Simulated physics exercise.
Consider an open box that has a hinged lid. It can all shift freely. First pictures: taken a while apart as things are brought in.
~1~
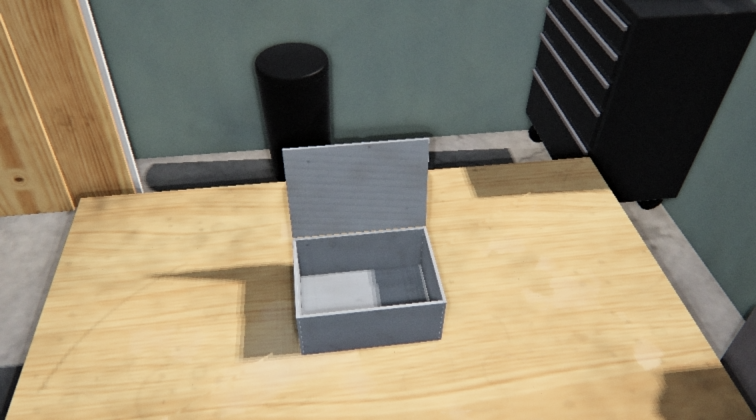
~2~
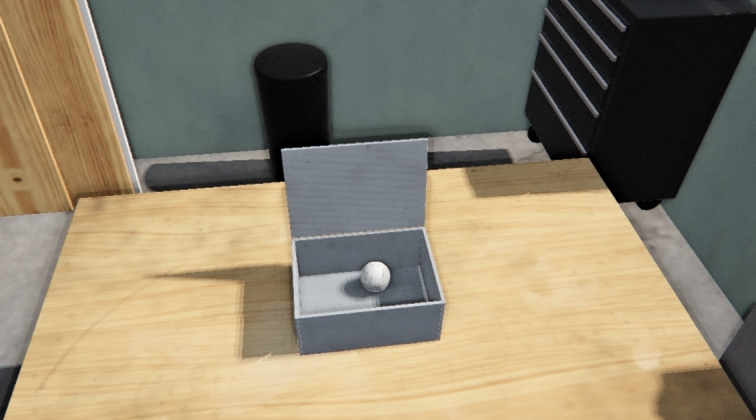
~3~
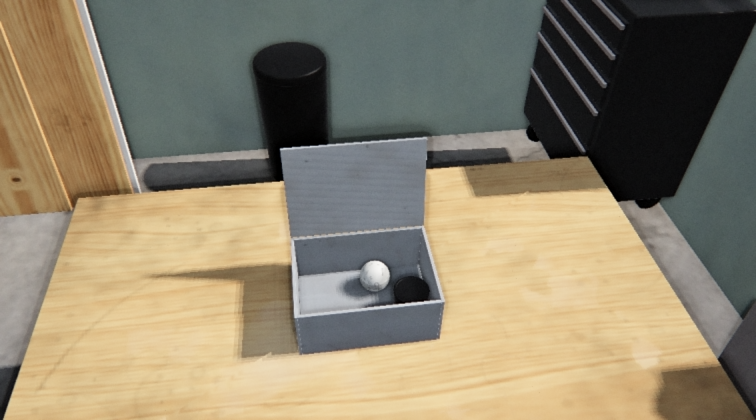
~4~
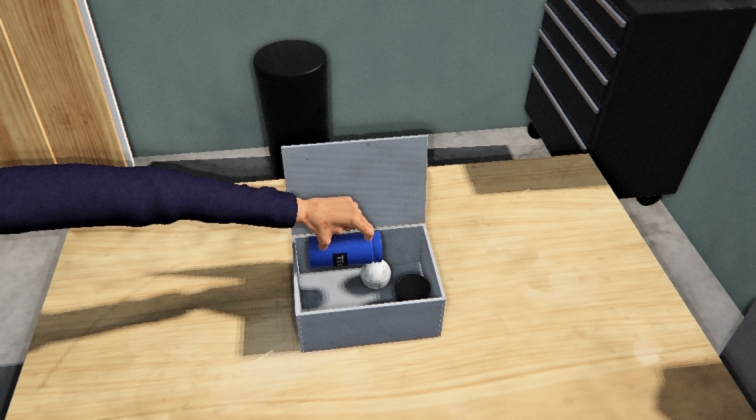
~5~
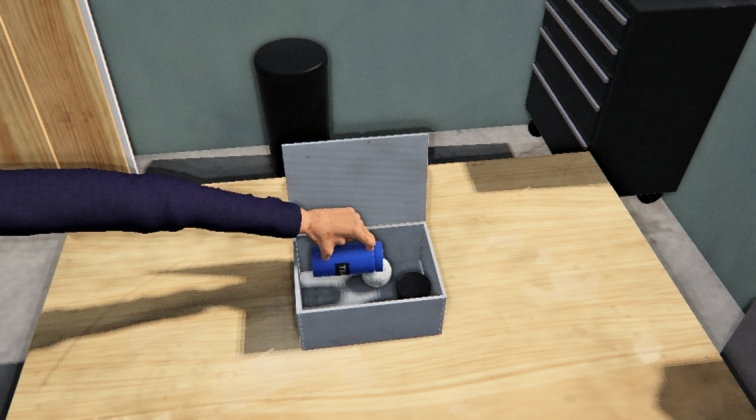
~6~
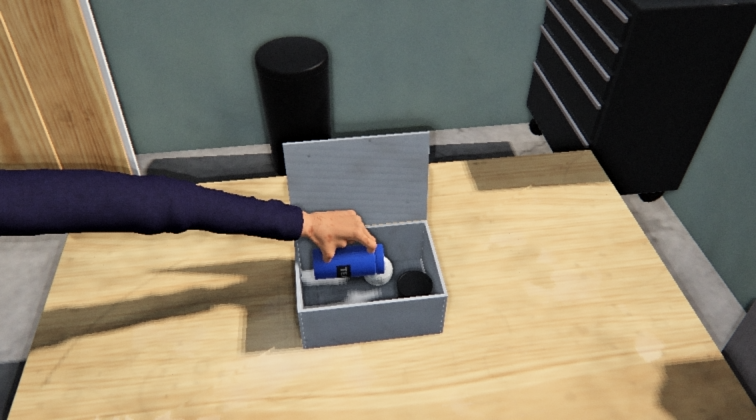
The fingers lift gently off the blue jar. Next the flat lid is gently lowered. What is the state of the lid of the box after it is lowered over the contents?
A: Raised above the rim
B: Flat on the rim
Option B: Flat on the rim.
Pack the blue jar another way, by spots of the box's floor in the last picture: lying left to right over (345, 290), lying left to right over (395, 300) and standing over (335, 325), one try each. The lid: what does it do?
The lid goes all the way down the first time, goes all the way down the second time and stays partly open the third time.
Then, 0.40 s on from there, blue jar shifted about its own width near (362, 294); white ball shifted about its own width.
Then, 1.40 s on from there, lid 70° above the rim; blue jar shifted about its own width near (358, 306); white ball shifted about its own width.
Then, 2.10 s on from there, lid 20° above the rim; blue jar shifted about its own width near (358, 306); white ball shifted about its own width.
In the end, lid shut; moved from the start, white ball and blue jar; black tin unmoved. At the end, from the last picture's camera, blue jar near (358, 307).
